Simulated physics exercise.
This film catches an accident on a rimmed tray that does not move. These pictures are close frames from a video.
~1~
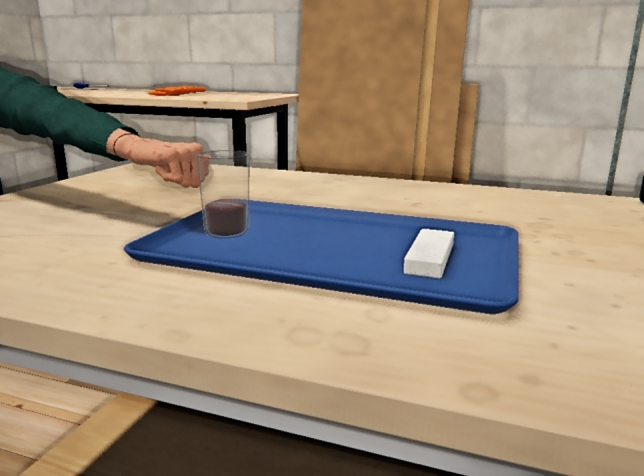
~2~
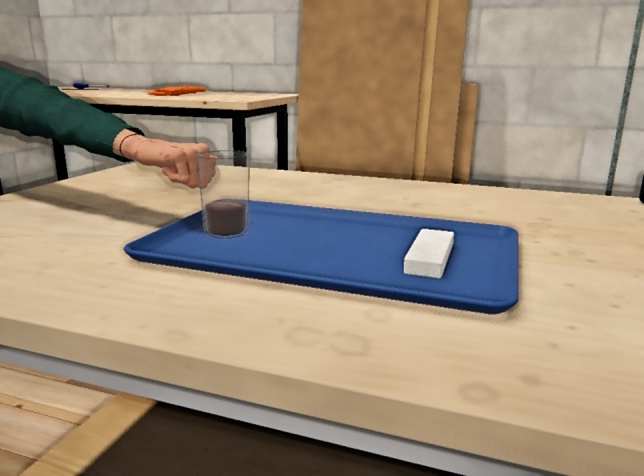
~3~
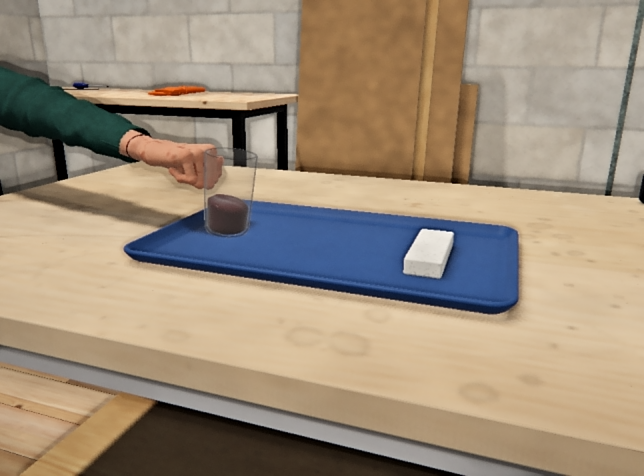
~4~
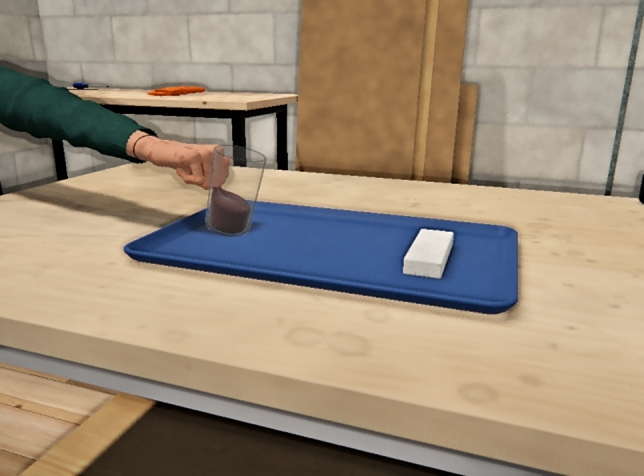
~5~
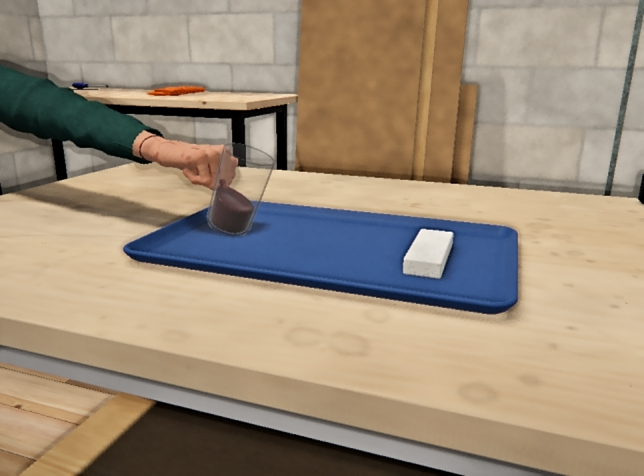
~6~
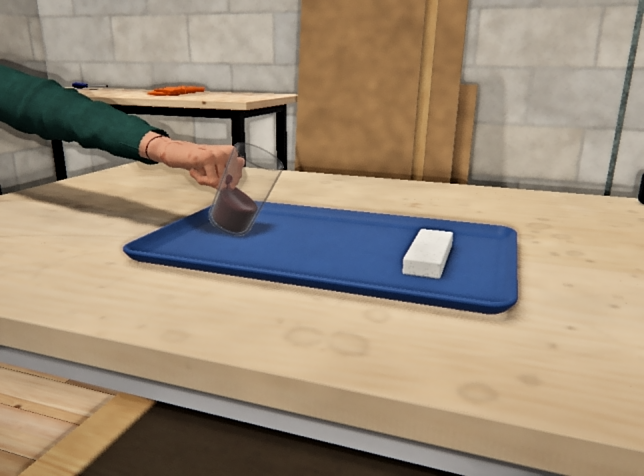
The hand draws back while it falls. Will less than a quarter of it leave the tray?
Spill: Under a quarter.
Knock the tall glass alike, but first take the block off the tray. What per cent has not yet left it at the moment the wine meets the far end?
40 percent or so.
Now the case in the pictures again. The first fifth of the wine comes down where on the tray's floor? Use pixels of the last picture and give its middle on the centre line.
At about (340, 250).
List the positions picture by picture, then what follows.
Tilt 0°; right rim (245, 158); surface from (210, 201) to (246, 205); the tray's far rim is at (516, 260); a block is fixed to the tray further along, in the first frame.
Tilt 0°; right rim (245, 158); surface from (210, 201) to (246, 206), in the second frame.
Tilt 6°; right rim (253, 159); surface from (212, 194) to (246, 205), in the third frame.
Tilt 13°; right rim (262, 162); surface from (217, 186) to (249, 205), in the fourth frame.
Tilt 20°; right rim (271, 166); surface from (221, 188) to (254, 209), in the fifth frame.
Tilt 27°; right rim (279, 171); surface from (223, 193) to (258, 209), in the sixth frame.
A moment on, the tall glass lies on its side and 100 per cent is in the glass, 0 on the tray and 0 above or beyond its rim.
Next, the tall glass lies on its side and 68 per cent is in the glass, 29 on the tray and 4 above or beyond its rim.
Then the tall glass lies on its side and 31 per cent is in the glass, 54 on the tray and 15 above or beyond its rim.
Later the tall glass lies on its side and 17 per cent is in the glass, 79 on the tray and 4 above or beyond its rim.
In the end 97 per cent is held by tray and glass, 3 is off the tray.
